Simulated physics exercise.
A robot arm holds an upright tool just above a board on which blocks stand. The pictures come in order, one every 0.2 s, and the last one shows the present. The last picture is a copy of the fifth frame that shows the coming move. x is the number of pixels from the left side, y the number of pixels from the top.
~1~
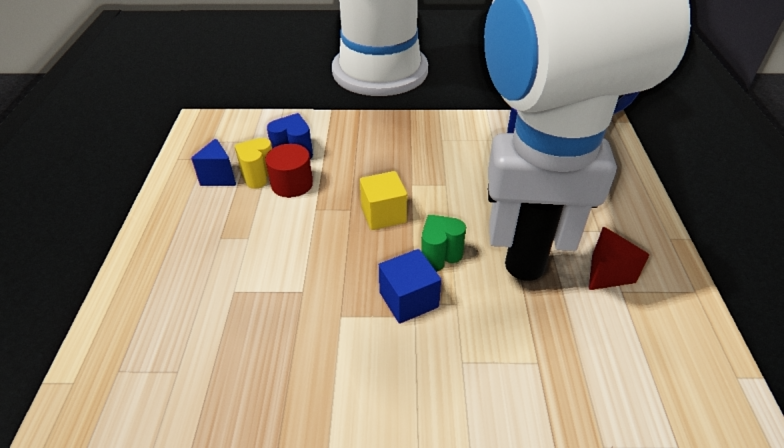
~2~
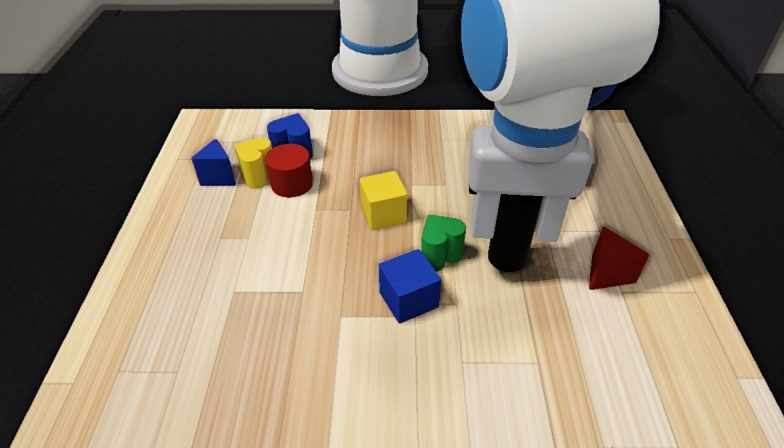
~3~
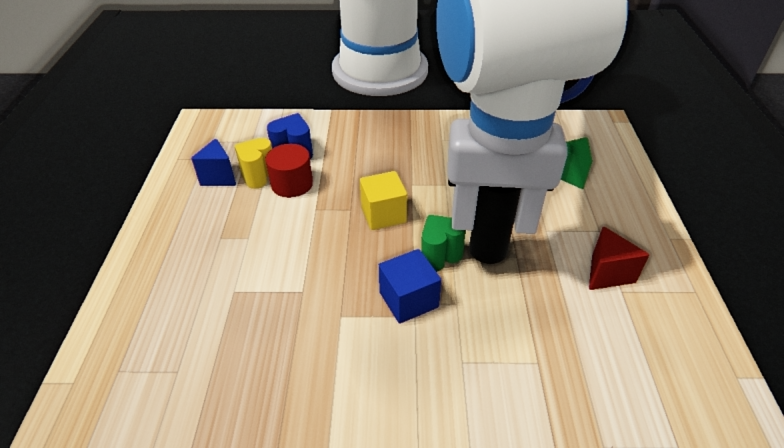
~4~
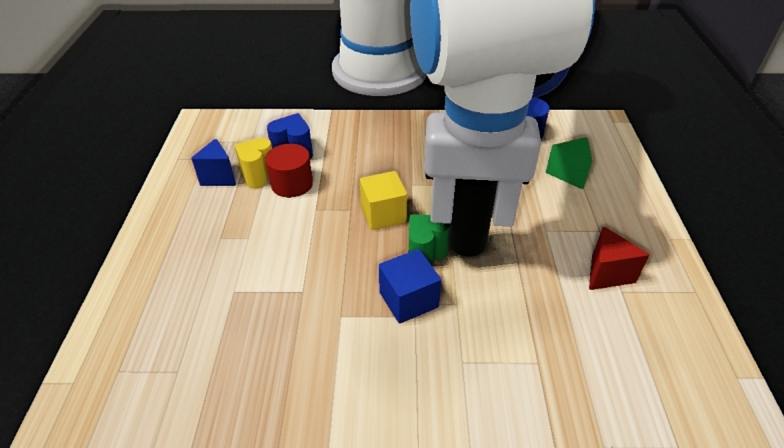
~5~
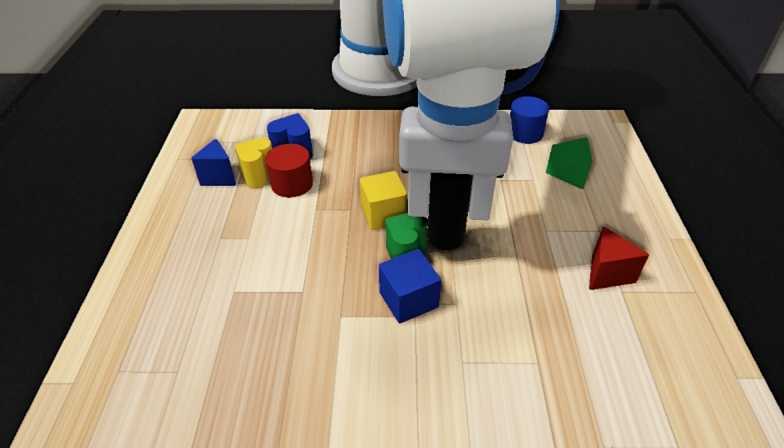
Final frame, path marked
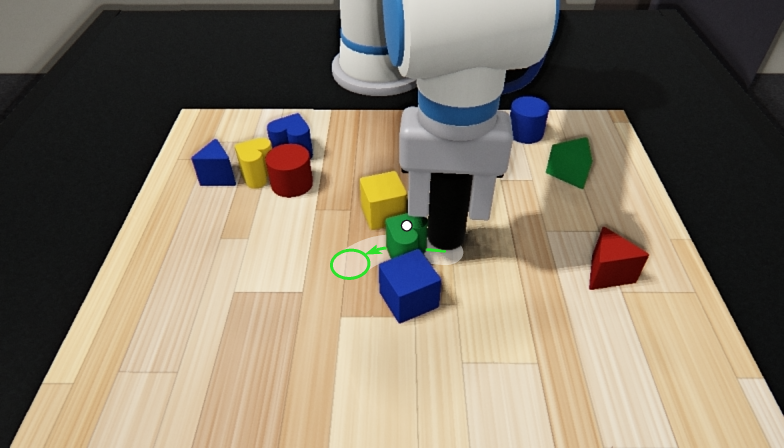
At first, a robot arm holds a dark upright tool over a wooden board, between a red block and a green heart-shaped block. The arm moves the tool left to the green block, then pushes it a short way left, between the yellow and blue blocks, which stay in place.
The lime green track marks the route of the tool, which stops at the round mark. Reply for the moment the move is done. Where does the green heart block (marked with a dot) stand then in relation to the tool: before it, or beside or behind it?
I'd say it is still being pushed.
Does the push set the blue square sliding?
No
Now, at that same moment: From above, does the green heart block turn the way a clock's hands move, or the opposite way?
From overhead, anticlockwise.
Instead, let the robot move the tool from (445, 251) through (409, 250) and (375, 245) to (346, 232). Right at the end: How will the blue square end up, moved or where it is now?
It stays put.
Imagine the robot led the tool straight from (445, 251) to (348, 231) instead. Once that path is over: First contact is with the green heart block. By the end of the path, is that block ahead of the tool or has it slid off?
It is off to the side or behind.
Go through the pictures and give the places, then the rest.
In the first frame, lower end of the tool at (525, 266), tops of blocks, yellow square at (383, 186), green heart block at (442, 228), blue square at (410, 271).
In the second frame, tool at (507, 258), blocks as before.
In the third frame, tool at (488, 250), blocks as before.
In the fourth frame, tool at (468, 243), green heart block at (427, 226).
In the fifth frame, tool at (446, 237), yellow square at (383, 186), green heart block at (407, 226), blue square at (410, 271).
The drawn path runs from (445, 251) by way of (411, 248) and (378, 249) to (350, 264); the dot is on the green heart block.
What follows on the original path. One third of the way, tool at (411, 234); green heart block at (379, 229), turned 45° anticlockwise.
Two thirds of the way, tool at (377, 236); green heart block at (347, 234), turned 60° anticlockwise.
At the end, tool at (349, 250); yellow square not moved; green heart block at (316, 249), turned 55° anticlockwise; blue square not moved.
